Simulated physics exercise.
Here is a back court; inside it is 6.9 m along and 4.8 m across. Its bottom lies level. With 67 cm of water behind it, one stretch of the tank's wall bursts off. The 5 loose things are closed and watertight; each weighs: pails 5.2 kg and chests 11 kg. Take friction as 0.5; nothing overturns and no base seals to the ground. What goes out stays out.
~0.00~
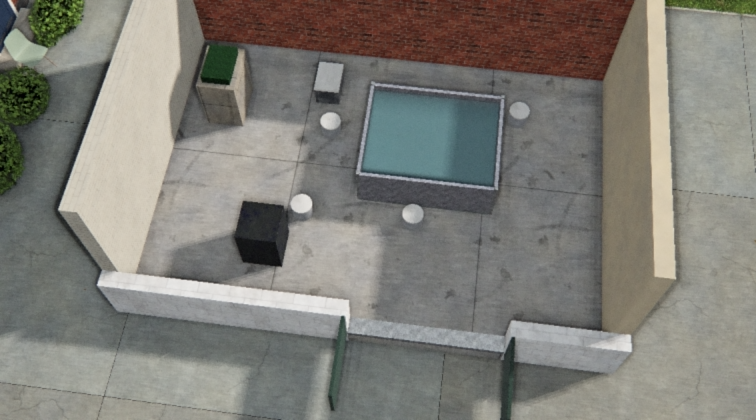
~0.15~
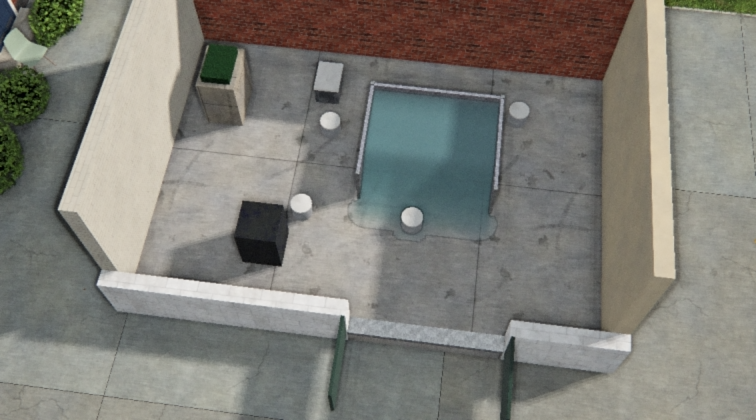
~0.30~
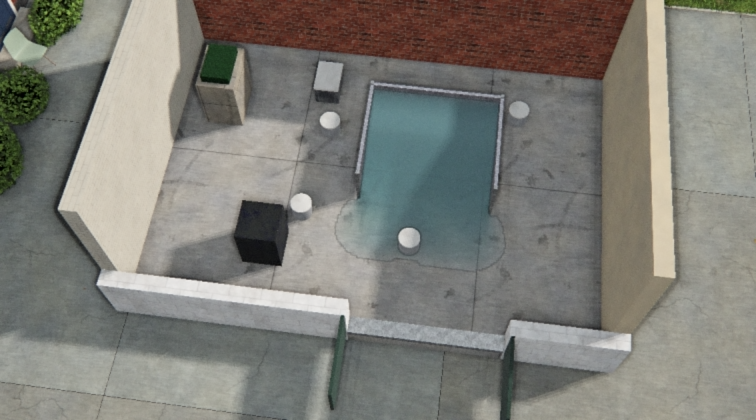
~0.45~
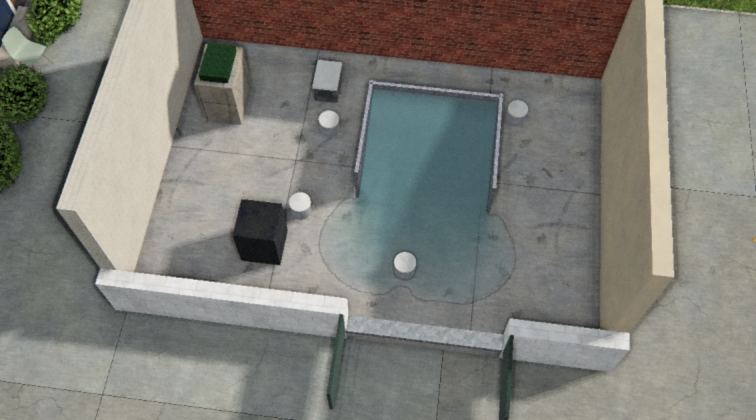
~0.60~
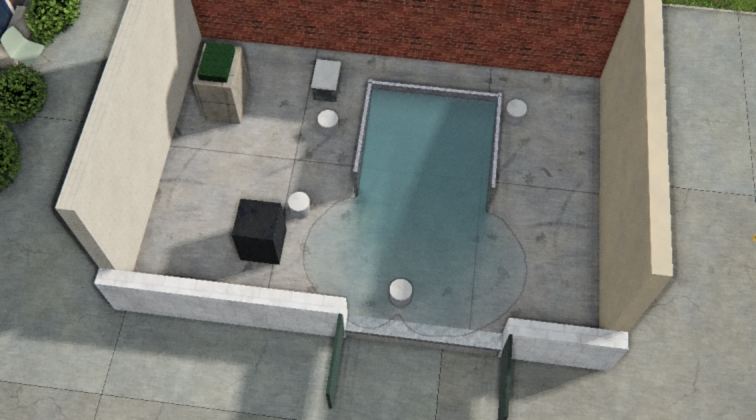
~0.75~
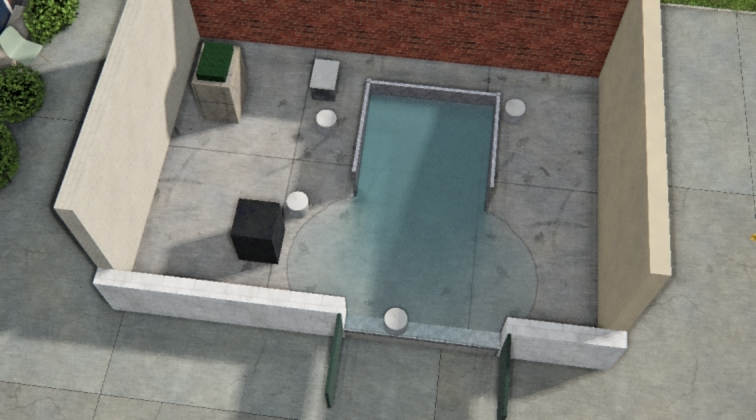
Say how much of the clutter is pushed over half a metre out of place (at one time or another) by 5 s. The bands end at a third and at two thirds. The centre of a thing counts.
Share: Under a third.
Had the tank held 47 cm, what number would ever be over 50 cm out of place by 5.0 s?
In that case 1 of them.
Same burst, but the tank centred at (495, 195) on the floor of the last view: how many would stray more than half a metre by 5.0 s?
Then 0.
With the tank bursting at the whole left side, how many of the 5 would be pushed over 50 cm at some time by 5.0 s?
In that case 3 of them.
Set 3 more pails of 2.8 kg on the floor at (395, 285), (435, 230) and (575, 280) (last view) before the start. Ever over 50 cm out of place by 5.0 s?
In turn: More, more, over.
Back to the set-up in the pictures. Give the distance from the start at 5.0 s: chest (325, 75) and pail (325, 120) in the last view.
In that order: 0 cm, 0 cm.
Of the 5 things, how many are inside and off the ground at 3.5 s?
I count 0.
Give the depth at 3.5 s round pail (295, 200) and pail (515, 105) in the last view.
Roughly 2 and 0 cm.
After 1.1 s 1 of 5 are over 50 cm from their spots; 0 afloat.
After 2.2 s 1 of 5 are over 50 cm from their spots; 0 afloat.
After 3.5 s 1 of 5 are over 50 cm from their spots; 0 afloat.
After 5.0 s 1 of 5 are over 50 cm from their spots, and 1 have been at some point; 0 afloat.
